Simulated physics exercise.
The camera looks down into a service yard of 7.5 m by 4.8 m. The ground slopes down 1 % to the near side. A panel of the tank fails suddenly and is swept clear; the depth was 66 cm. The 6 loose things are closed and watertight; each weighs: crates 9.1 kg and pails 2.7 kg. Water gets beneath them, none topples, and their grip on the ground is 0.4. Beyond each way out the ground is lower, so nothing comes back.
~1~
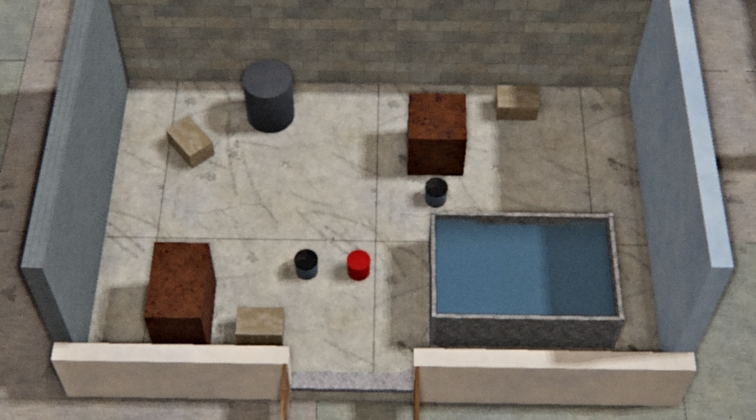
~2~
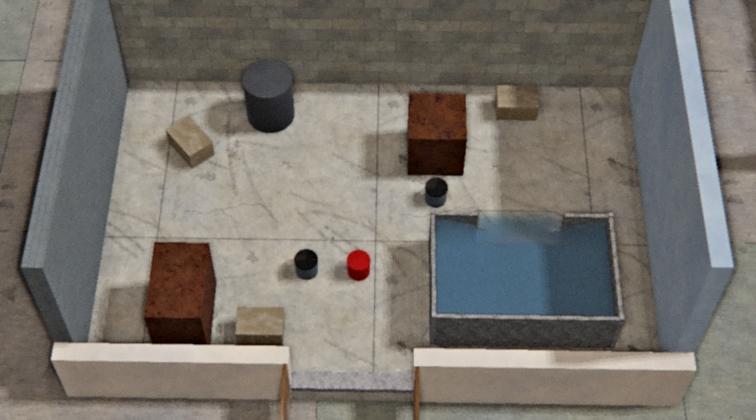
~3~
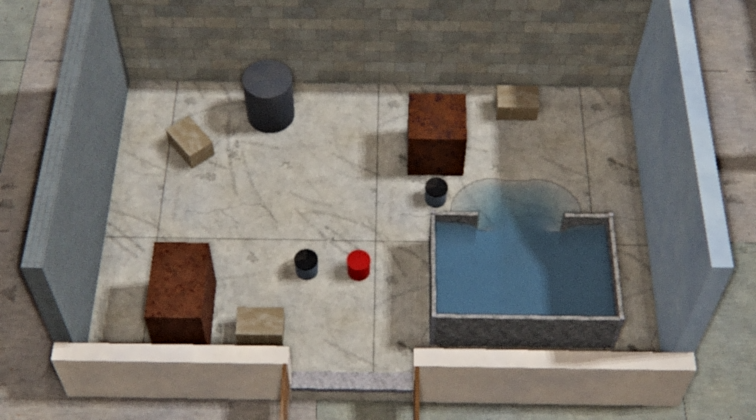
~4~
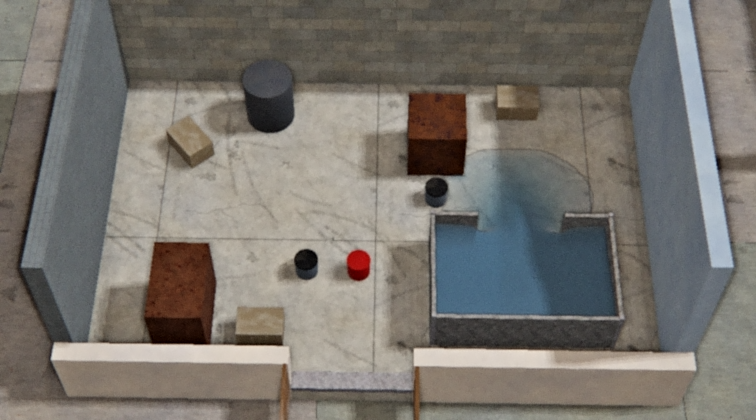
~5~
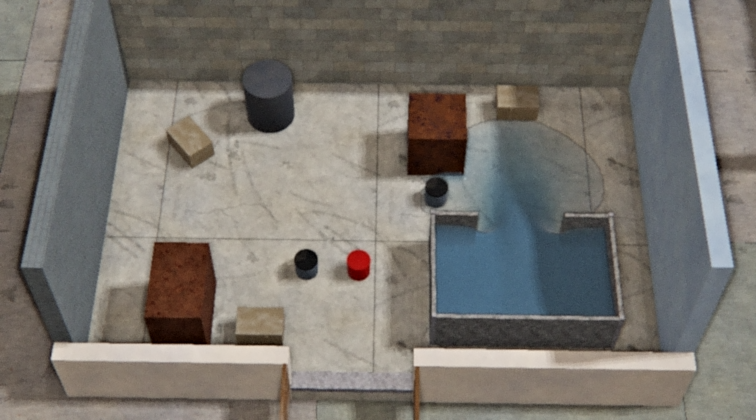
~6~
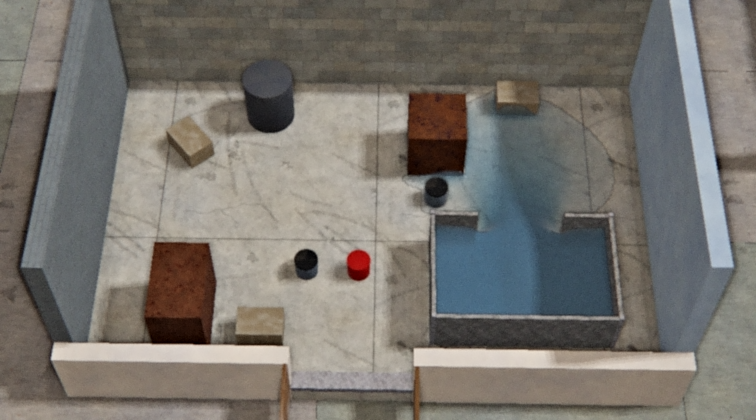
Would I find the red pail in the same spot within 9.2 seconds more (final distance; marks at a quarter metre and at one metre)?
The red pail slides a little.
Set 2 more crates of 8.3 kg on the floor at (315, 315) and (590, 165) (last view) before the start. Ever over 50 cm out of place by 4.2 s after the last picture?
In turn: Under, more.
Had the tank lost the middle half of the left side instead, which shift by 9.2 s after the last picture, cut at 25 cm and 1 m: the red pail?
In that case the red pail gets carried off.
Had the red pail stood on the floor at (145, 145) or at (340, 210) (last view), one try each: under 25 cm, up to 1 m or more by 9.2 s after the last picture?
In turn: It moves a short way; it gets carried off.
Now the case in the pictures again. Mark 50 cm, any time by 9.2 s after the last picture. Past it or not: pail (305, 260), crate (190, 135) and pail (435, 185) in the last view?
In turn: More, under, more.
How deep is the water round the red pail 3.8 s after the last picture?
Roughly 1 cm.
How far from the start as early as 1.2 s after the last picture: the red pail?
About 0 cm.
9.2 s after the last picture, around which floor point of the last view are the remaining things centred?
Around (364, 250).
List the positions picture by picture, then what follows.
In the first picture, the red pail at (359, 260) rests on the ground; water covers 3.4 m2; 0 of 6 have shifted.
In the second picture, the red pail at (359, 260), on the bottom; water covers 4.1 m2; 0 of 6 have shifted.
In the third picture, the red pail at (359, 260), on the bottom; 5.0 m2 under water; 0 of 6 have shifted.
In the fourth picture, the red pail at (359, 260), on the bottom; 6.0 m2 under water; 0 of 6 have shifted.
In the fifth picture, the red pail at (359, 260), on the bottom; water covers 7.1 m2; 0 of 6 have shifted.
In the sixth picture, the red pail at (359, 260), on the bottom; water covers 8.0 m2; 1 of 6 have shifted.
Then, 1.2 s after the last picture the red pail is near (359, 260), 0.0 m from its start, aground; 0 of 6 are out; 1 afloat.
Then, 3.8 s after the last picture the red pail is near (359, 260), 0.0 m from its start, aground; 0 of 6 are out; 1 afloat.
Then, 6.2 s after the last picture the red pail is near (359, 260), 0.0 m from its start, aground; 0 of 6 are out; 2 afloat.
Then, 9.2 s after the last picture the red pail is near (406, 262), 0.6 m from its start, afloat; 0 of 6 are out; 4 afloat.
